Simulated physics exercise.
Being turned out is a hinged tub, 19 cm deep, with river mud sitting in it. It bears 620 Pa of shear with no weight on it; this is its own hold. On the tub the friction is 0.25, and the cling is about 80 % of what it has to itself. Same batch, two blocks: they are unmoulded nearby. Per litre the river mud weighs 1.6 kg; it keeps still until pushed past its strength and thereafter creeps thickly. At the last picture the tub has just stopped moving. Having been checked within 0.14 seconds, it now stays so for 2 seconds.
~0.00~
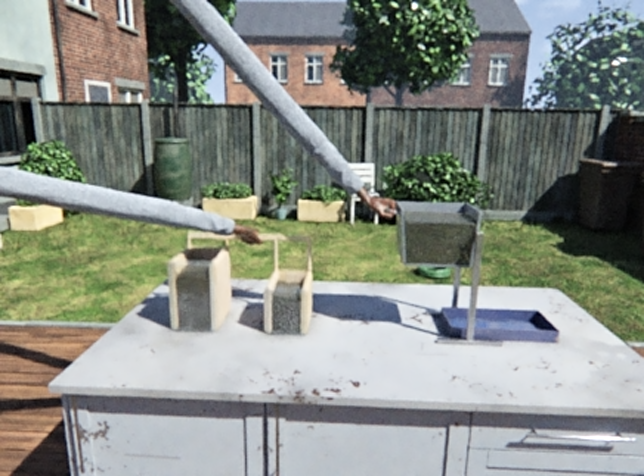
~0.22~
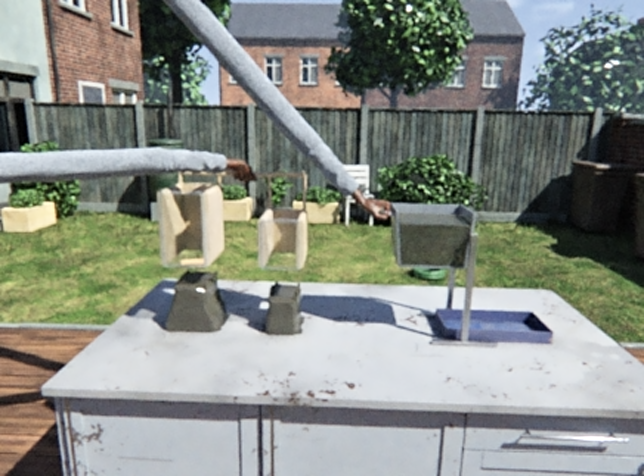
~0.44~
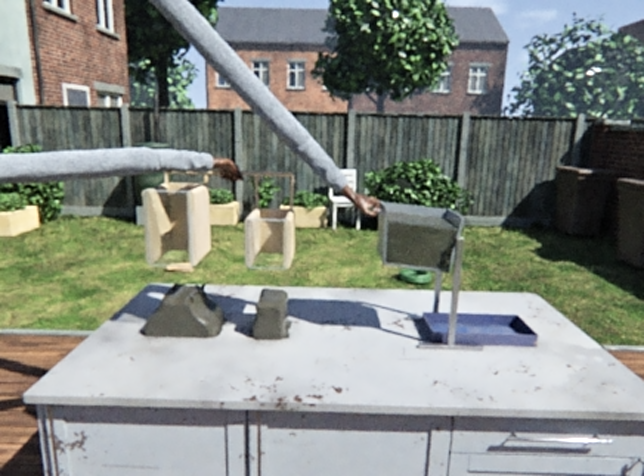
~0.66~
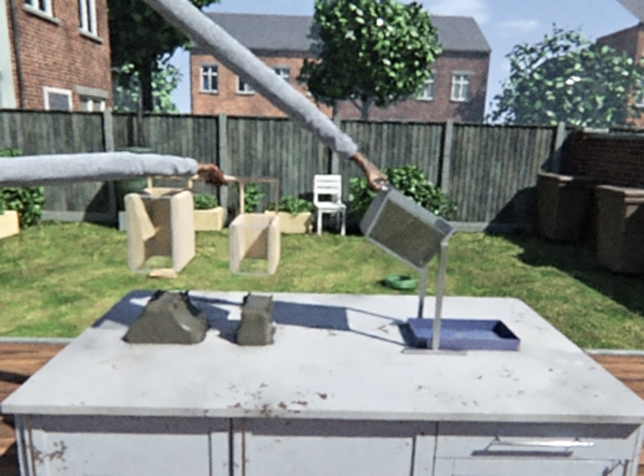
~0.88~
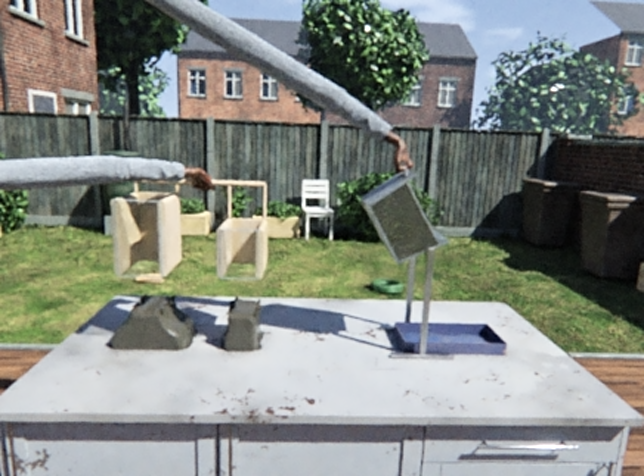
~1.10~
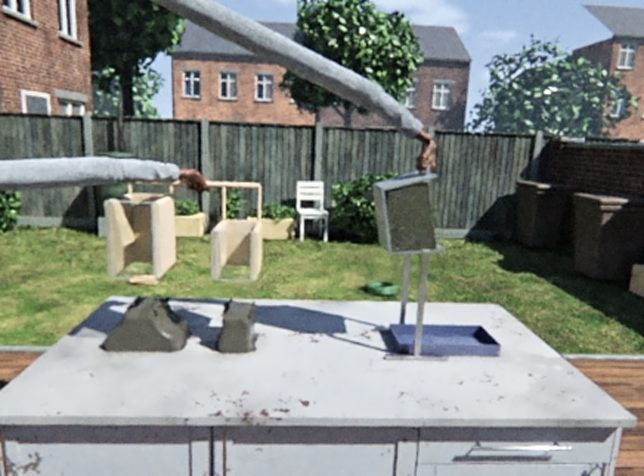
In a fenced back garden, one arm lifts two pale moulds off dark mud blocks on a white cabinet, and the blocks slump, the left one more; another arm then tilts a mud-filled tub steeply above a blue tray.
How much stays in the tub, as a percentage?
60 %.
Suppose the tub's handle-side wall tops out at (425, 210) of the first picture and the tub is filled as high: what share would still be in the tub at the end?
That would leave about 100 % in the tub.
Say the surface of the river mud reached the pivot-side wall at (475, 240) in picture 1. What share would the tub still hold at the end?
100 %.
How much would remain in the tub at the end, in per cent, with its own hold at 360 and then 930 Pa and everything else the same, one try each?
The two runs give near 45 % and near 100 % respectively.
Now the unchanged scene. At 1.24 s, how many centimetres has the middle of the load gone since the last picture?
I'd put the distance at about 3 centimetres.
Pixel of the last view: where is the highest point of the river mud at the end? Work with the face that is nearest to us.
Peak location: Approx. (406, 218).
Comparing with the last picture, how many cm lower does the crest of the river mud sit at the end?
The top ends up some 12 cm below its level in the last picture.
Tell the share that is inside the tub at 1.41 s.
Near 80 %.
After 1.24 s, the tub is at 79 degrees and holds 99 %.
After 1.41 s, the tub is at 79 degrees and holds 82 %.
After 1.58 s, the tub is at 79 degrees and holds 66 %.
After 1.75 s, the tub is at 79 degrees and holds 60 %.
After 3.10 s, the tub is at 79 degrees and holds 60 %.
